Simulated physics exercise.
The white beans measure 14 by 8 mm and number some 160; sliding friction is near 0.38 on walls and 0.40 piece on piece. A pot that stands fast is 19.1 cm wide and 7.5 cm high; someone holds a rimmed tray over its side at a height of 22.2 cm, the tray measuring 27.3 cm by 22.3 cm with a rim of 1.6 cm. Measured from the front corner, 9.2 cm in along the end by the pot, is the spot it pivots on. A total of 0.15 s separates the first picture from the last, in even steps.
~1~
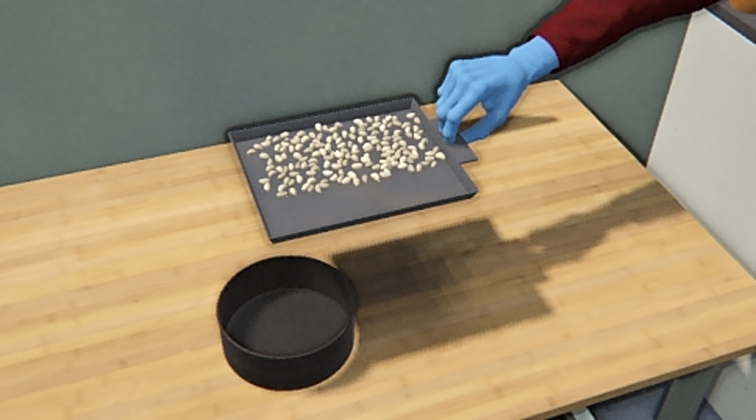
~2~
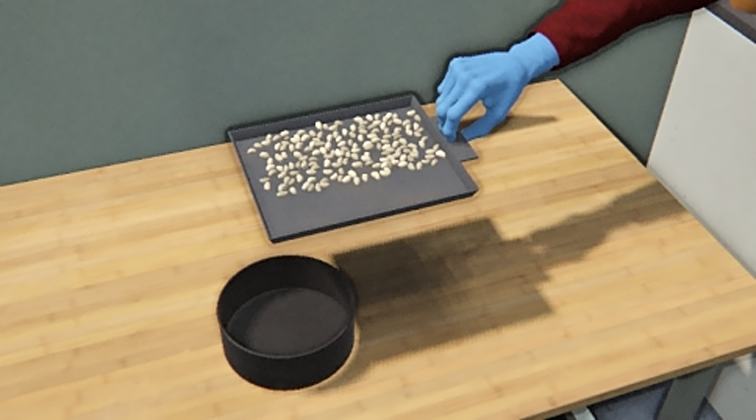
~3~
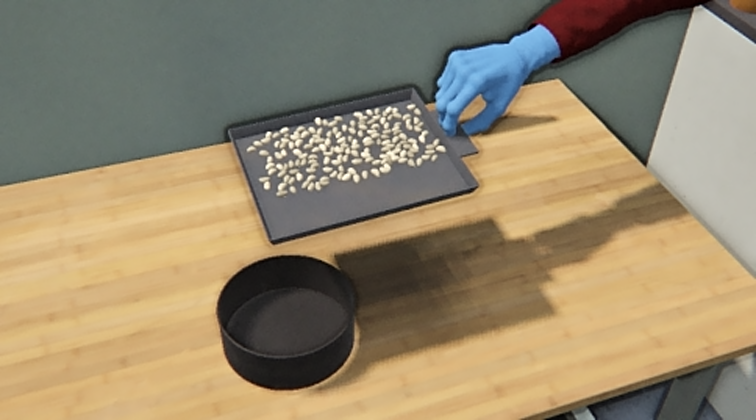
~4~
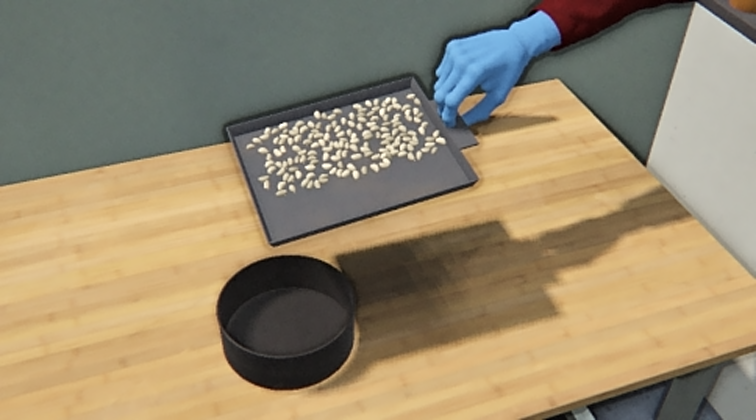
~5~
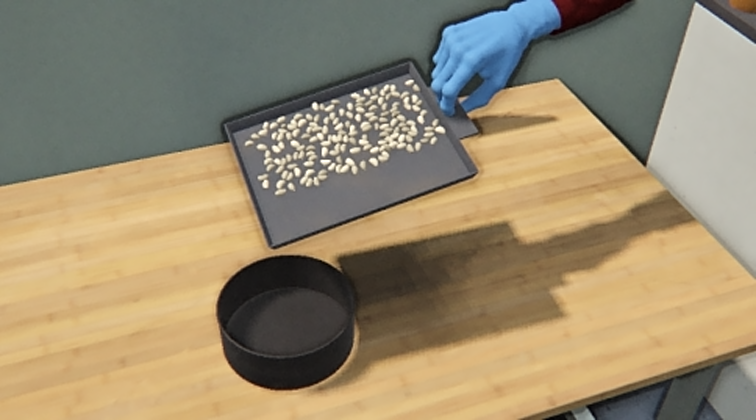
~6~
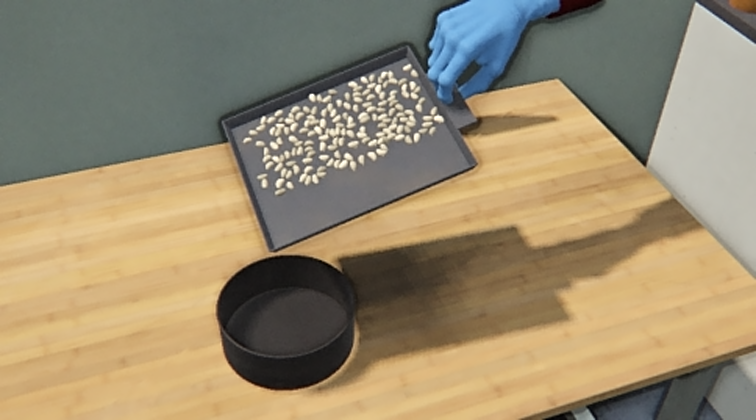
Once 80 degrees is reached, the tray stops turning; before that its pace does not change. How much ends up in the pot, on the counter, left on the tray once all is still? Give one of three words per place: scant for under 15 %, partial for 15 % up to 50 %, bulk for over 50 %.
As I see it, pot: Will probably see over half the pieces; counter: Will probably see a middling number; left on the tray: Will probably see a small number.
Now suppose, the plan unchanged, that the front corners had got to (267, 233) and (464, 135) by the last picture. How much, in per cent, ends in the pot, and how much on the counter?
Pot 0; counter 100.
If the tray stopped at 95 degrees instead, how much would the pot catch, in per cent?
65 %.
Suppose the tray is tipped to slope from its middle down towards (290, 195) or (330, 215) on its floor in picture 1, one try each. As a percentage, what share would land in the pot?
Estimate: Some 25 % and some 70 % respectively.
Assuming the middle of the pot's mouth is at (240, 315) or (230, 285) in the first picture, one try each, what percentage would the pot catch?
Estimates: 80 % and 35 %, in that order.
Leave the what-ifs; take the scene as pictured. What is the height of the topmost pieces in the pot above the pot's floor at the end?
Around 2.0 cm above the floor.
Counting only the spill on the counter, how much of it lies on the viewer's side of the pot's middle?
Some 90 per cent.
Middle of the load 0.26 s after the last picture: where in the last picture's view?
Look near (286, 161) in the last picture.
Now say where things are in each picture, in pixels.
Tray tilt 0 degrees, front corners at (272, 234) and (473, 189); middle of the pieces at (344, 151); pot at (286, 303), in the first picture.
Tray tilt 1 degrees, front corners at (273, 234) and (473, 187); middle of the pieces at (345, 150), in the second picture.
Tray tilt 3 degrees, front corners at (272, 236) and (473, 183), lowest corner left front; middle of the pieces at (344, 146), in the third picture.
Tray tilt 7 degrees, front corners at (272, 239) and (473, 177), lowest corner left front; middle of the pieces at (344, 141), in the fourth picture.
Tray tilt 13 degrees, front corners at (272, 242) and (472, 170), lowest corner left front; middle of the pieces at (342, 133), in the fifth picture.
Tray tilt 19 degrees, front corners at (272, 246) and (471, 162), lowest corner left front; middle of the pieces at (340, 126); pot at (286, 303), in the sixth picture.
Then, 0.16 s after the last picture, tilt 52 degrees; the tray holds 100 %, the pot 0 %.
Then, 0.26 s after the last picture, tilt 73 degrees; the tray holds 100 %, the pot 0 %.
Then, 0.50 s after the last picture, tilt 80 degrees; the tray holds 0 %, the pot 55 %.
In the end, pot 60 %, counter 40 %, tray 0 %.
